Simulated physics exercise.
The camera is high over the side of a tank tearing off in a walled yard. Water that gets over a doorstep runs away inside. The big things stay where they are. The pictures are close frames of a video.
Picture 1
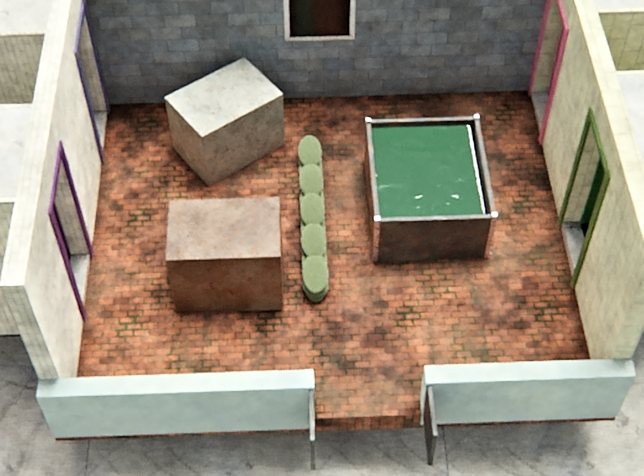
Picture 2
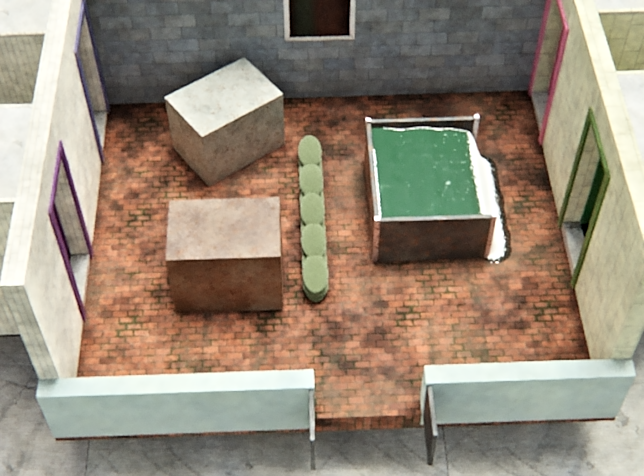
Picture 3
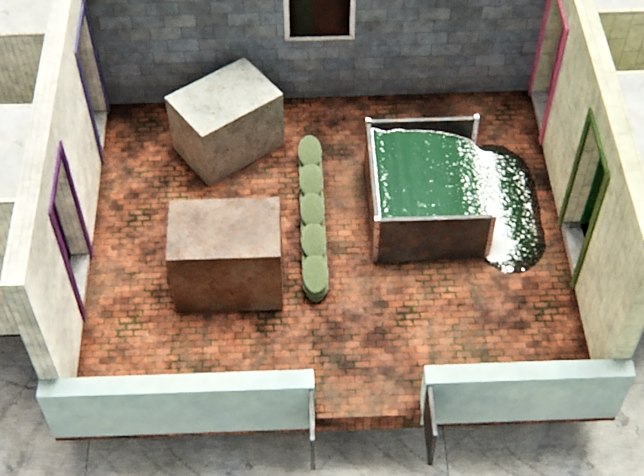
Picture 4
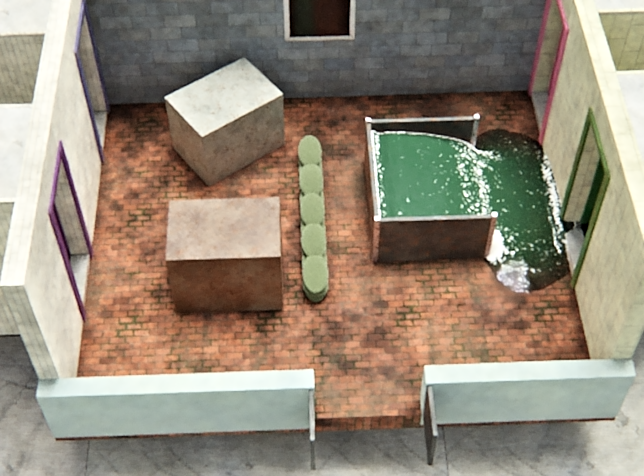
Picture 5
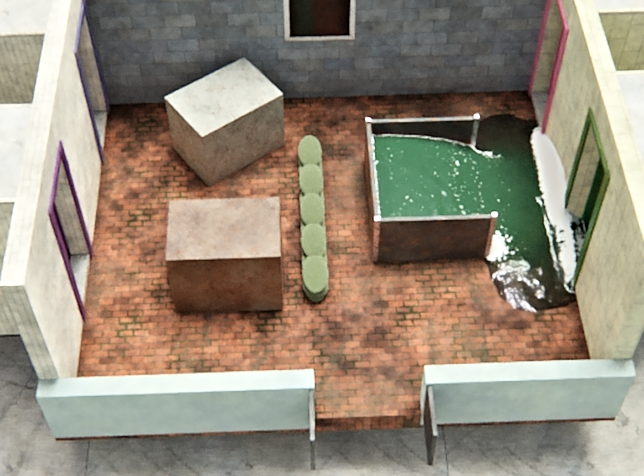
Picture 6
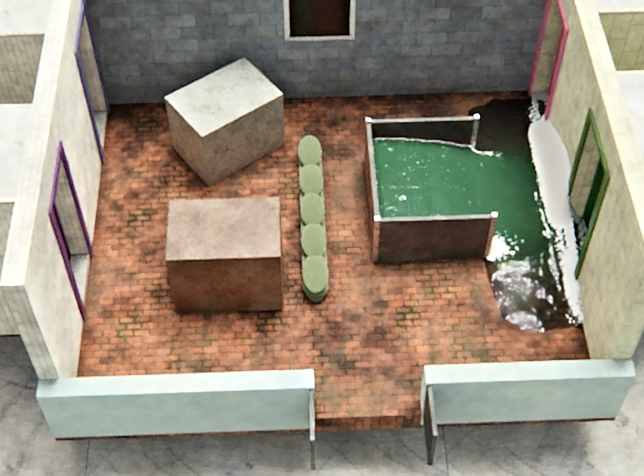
Green water burst out of the right side of a square tank in a brick-paved yard, foamed across the ground to the right-hand wall, and spread along it toward the front and back.
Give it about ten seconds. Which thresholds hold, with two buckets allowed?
In the end: The purple door stays under that; the blue door stays under that; the green door takes more than that; the pink door takes more than that.
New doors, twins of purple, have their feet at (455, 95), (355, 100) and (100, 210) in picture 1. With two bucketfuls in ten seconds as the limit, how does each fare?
As listed: Floods, is under, stays under.
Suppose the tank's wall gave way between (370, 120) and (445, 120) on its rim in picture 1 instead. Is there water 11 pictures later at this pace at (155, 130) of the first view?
At that place: Under water.
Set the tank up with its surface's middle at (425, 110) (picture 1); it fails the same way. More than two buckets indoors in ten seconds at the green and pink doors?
One by one: The green door lets less in, the pink door lets more in.
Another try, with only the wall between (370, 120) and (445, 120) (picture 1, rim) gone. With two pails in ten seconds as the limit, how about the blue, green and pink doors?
In short: The blue door goes over, the green door is under, the pink door passes that mark.
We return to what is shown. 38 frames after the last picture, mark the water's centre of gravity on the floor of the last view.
Close to (364, 232).
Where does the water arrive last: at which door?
That is the purple one.
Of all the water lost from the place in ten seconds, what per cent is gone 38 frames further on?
Near 85 in a hundred.
A moment on, water covers 20 % of the floor; the purple door not reached, the blue door not reached, the green door far over two buckets in, the pink door under two buckets in.
Next, water covers 30 % of the floor; the purple door not reached, the blue door not reached, the green door far over two buckets in, the pink door over two buckets in.
Then, water covers 60 % of the floor; the purple door not reached, the blue door not reached, the green door far over two buckets in, the pink door far over two buckets in.
Later, water covers 85 % of the floor; the purple door wet at the sill, nothing in, the blue door wet at the sill, nothing in, the green door far over two buckets in, the pink door far over two buckets in.
In the end, water covers 90 % of the floor; the purple door wet at the sill, nothing in, the blue door wet at the sill, nothing in, the green door far over two buckets in, the pink door far over two buckets in.
